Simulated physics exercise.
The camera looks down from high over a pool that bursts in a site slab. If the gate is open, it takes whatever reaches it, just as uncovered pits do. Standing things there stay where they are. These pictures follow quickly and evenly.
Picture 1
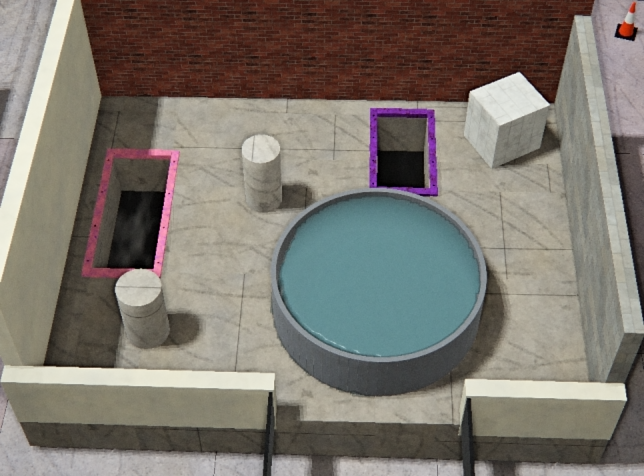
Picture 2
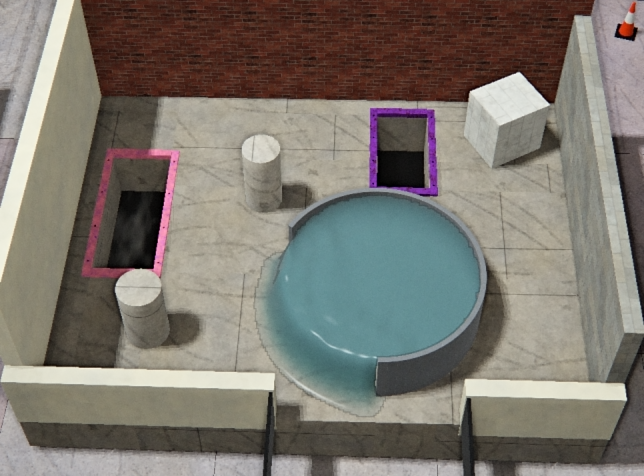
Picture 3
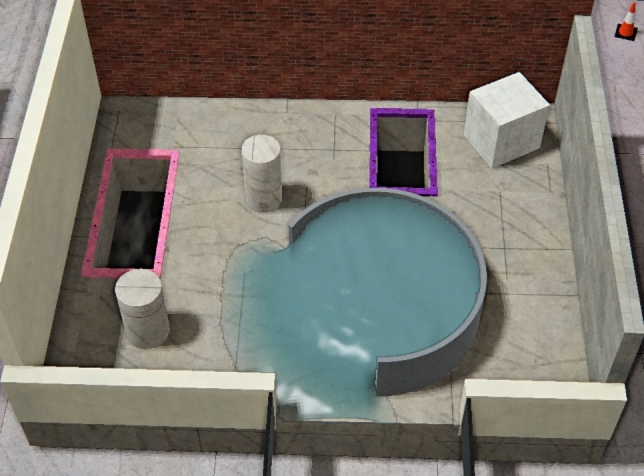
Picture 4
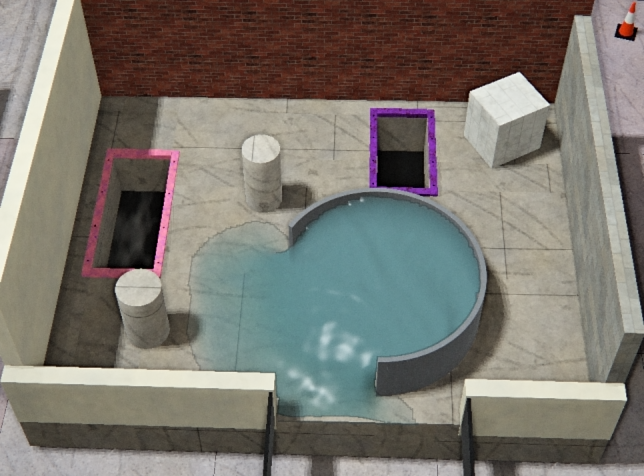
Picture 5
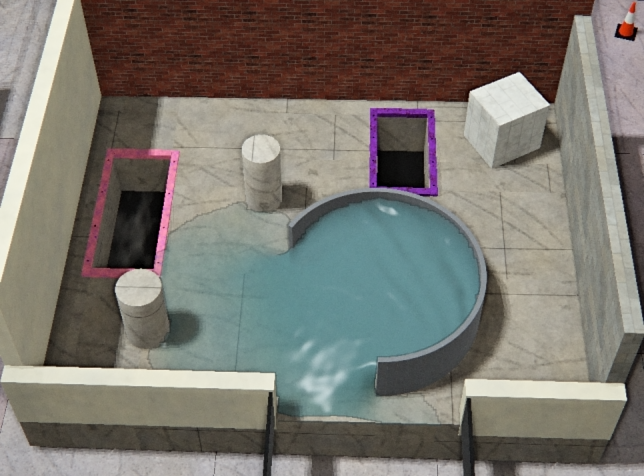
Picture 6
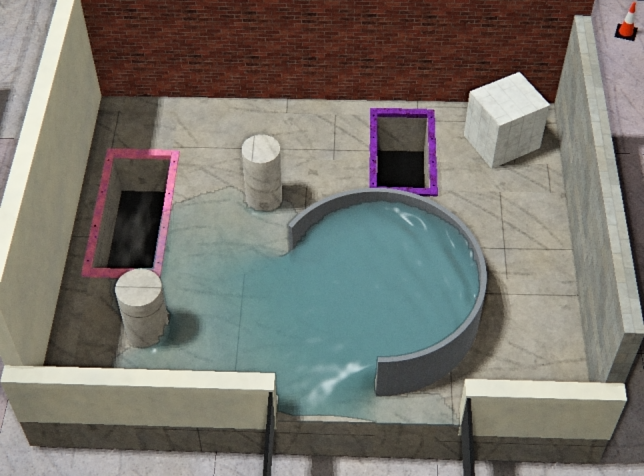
In this clip, a round grey pool on a walled slab opens along its lower left side, and blue-green water pours out, spreading left across the paving around a short cylinder near a pink-framed pit.
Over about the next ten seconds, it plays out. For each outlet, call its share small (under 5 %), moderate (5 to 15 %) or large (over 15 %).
The gate - large, the purple pit - small, the pink pit - large.
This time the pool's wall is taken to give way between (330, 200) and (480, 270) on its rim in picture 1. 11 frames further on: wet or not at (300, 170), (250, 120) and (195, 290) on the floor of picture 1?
Result, in sequence: Inundated; inundated; untouched by the flood.
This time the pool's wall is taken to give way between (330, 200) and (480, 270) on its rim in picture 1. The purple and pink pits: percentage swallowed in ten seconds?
Purple: 40 percent; pink: 6 percent.
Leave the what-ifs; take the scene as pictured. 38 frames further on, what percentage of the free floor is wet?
Around 60 in a hundred.
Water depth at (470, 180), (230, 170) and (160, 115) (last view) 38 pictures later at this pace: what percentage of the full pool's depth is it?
Estimate: 0, 8, 8 %.
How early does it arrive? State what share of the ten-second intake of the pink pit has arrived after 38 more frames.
Share by then: 85 in a hundred.
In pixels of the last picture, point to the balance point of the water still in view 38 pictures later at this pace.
Close to (219, 263).
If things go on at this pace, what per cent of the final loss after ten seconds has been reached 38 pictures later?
I'd say about 85 per cent.
A moment on, water covers 30 % of the floor; the gate 11 %, the purple pit 0 %, the pink pit 3 %.
Next, water covers 30 % of the floor; the gate 16 %, the purple pit 0 %, the pink pit 7 %.
Then, water covers 40 % of the floor; the gate 21 %, the purple pit 0 %, the pink pit 19 %.
Later, water covers 60 % of the floor; the gate 25 %, the purple pit 0 %, the pink pit 30 %.
In the end, water covers 75 % of the floor; the gate 29 %, the purple pit 2 %, the pink pit 34 %.
